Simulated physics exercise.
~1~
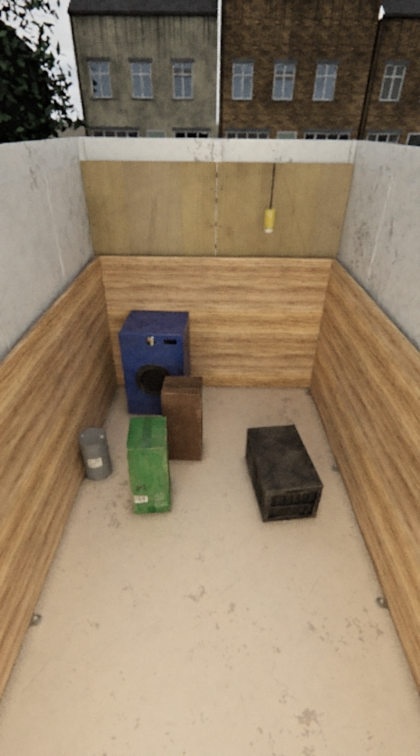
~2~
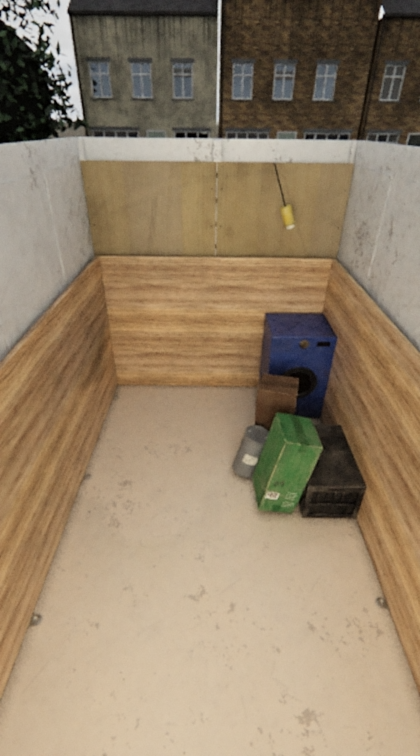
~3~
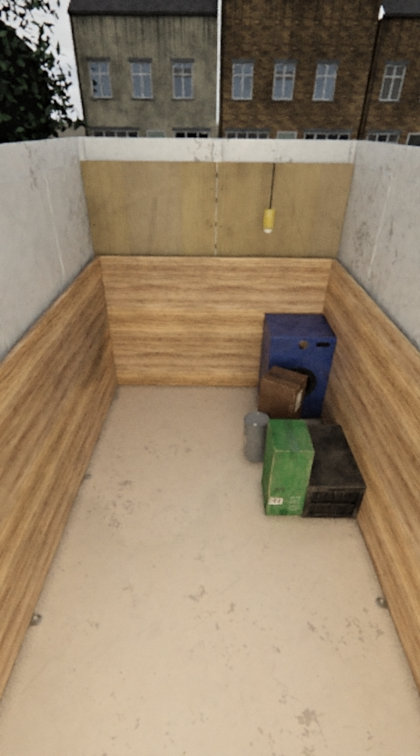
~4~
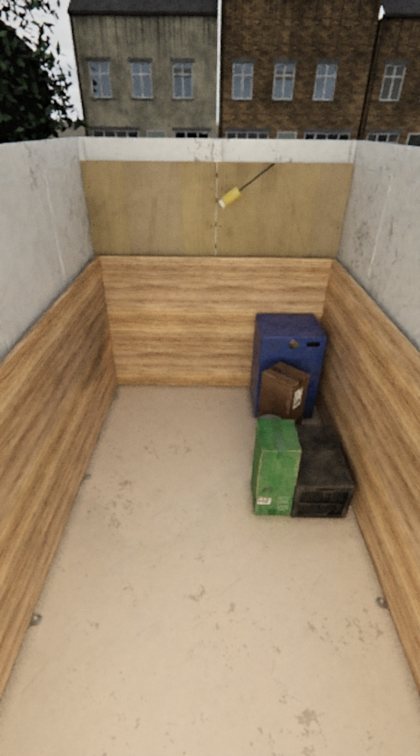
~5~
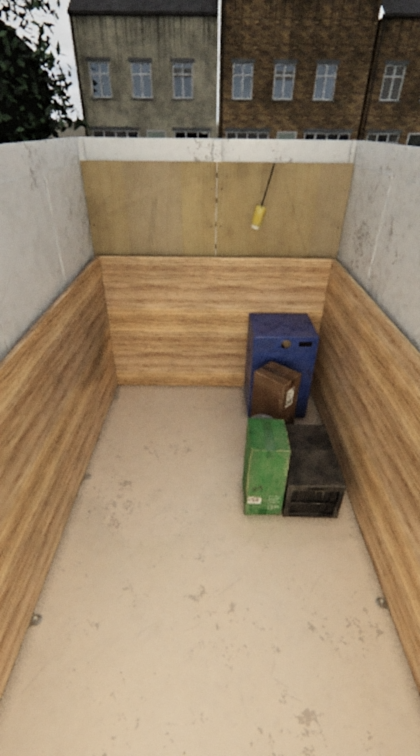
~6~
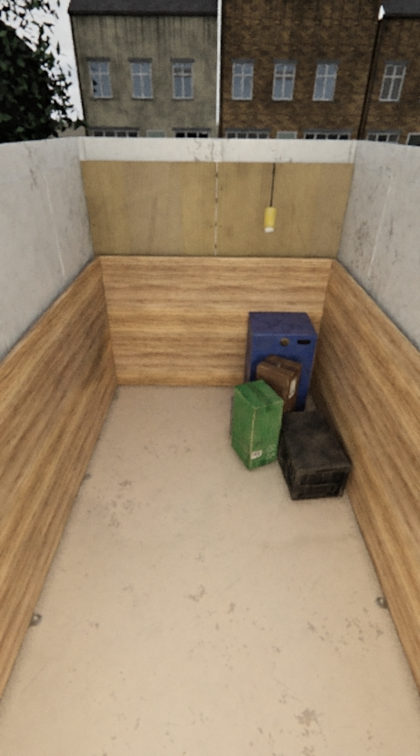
In a wood-lined van bay, boxes, a blue appliance and a canister slide right, some tilting, then shift slightly left and forwards, ending clustered upright.
